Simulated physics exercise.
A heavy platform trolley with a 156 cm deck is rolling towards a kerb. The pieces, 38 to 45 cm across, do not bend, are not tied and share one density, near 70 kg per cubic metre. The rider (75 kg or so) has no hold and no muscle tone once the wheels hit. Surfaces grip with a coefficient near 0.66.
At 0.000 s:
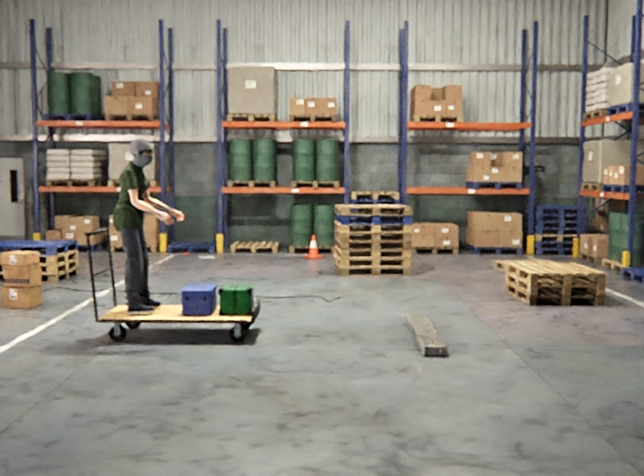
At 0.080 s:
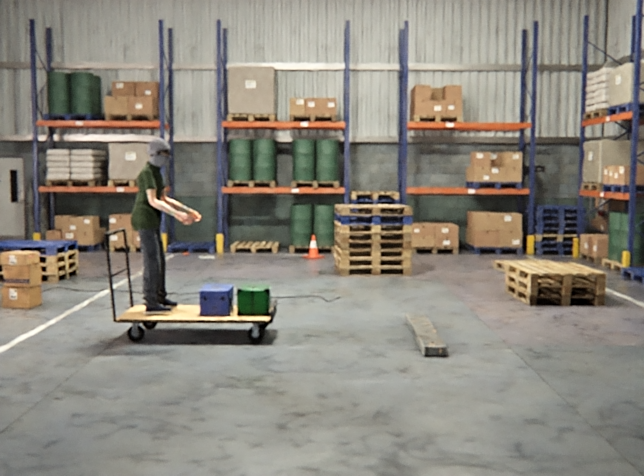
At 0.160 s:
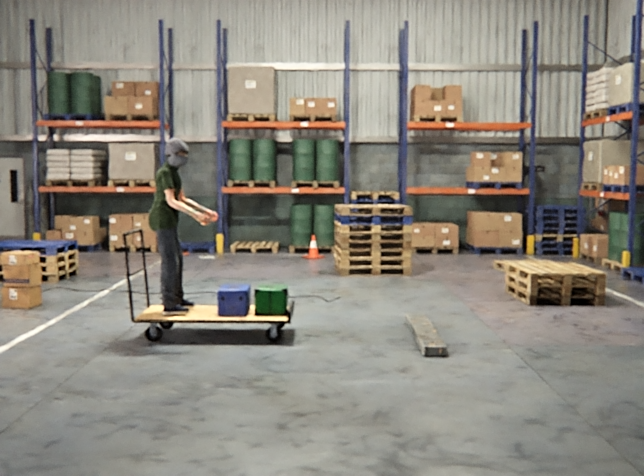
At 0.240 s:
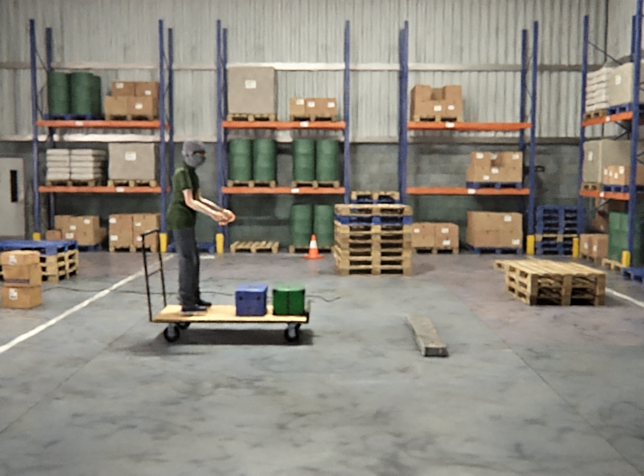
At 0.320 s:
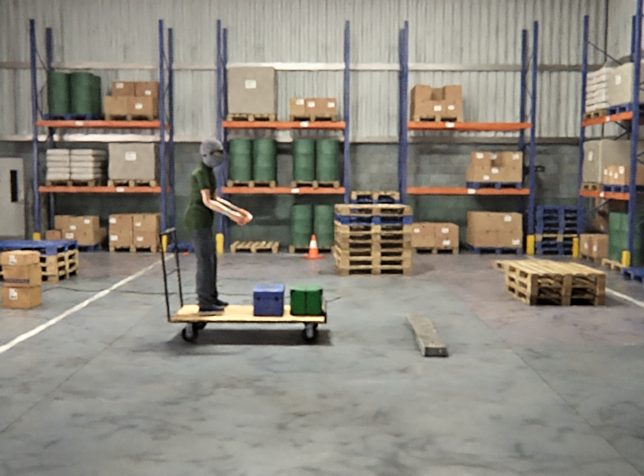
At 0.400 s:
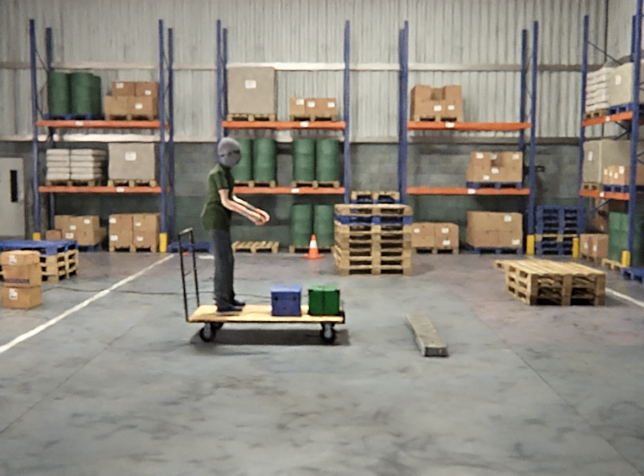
In a warehouse lined with racks of boxes and green drums, a person in a cap stands on a flatbed cart, arms extended forward, as it rolls steadily right across the floor carrying a blue toolbox and a green container.
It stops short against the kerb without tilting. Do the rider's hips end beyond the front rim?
The rider's hips go over the front rim at this speed.
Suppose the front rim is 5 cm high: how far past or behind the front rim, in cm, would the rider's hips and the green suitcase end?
In that case hips 70 past, green 20 behind.
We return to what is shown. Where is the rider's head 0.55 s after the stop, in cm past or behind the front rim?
Some 30 cm past it.
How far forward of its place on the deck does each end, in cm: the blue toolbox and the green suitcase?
About: Blue 10, green 0.
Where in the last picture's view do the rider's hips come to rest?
Near (434, 279).
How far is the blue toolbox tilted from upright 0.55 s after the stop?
Roughly 10° from upright.
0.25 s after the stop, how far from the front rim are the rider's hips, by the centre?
Some 80 cm behind it.
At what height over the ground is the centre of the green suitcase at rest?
About 40 cm.
After 0.76 s the deck stops.
After 1.31 s the rider's hips are 34 cm behind the rim, near (390, 261) in the last picture's view.
After 1.76 s the rider's hips are 12 cm past the rim, near (433, 274) in the last picture's view.
Final state at 3.0 s, past the rim, the rider's hips; behind it, blue toolbox and green suitcase.
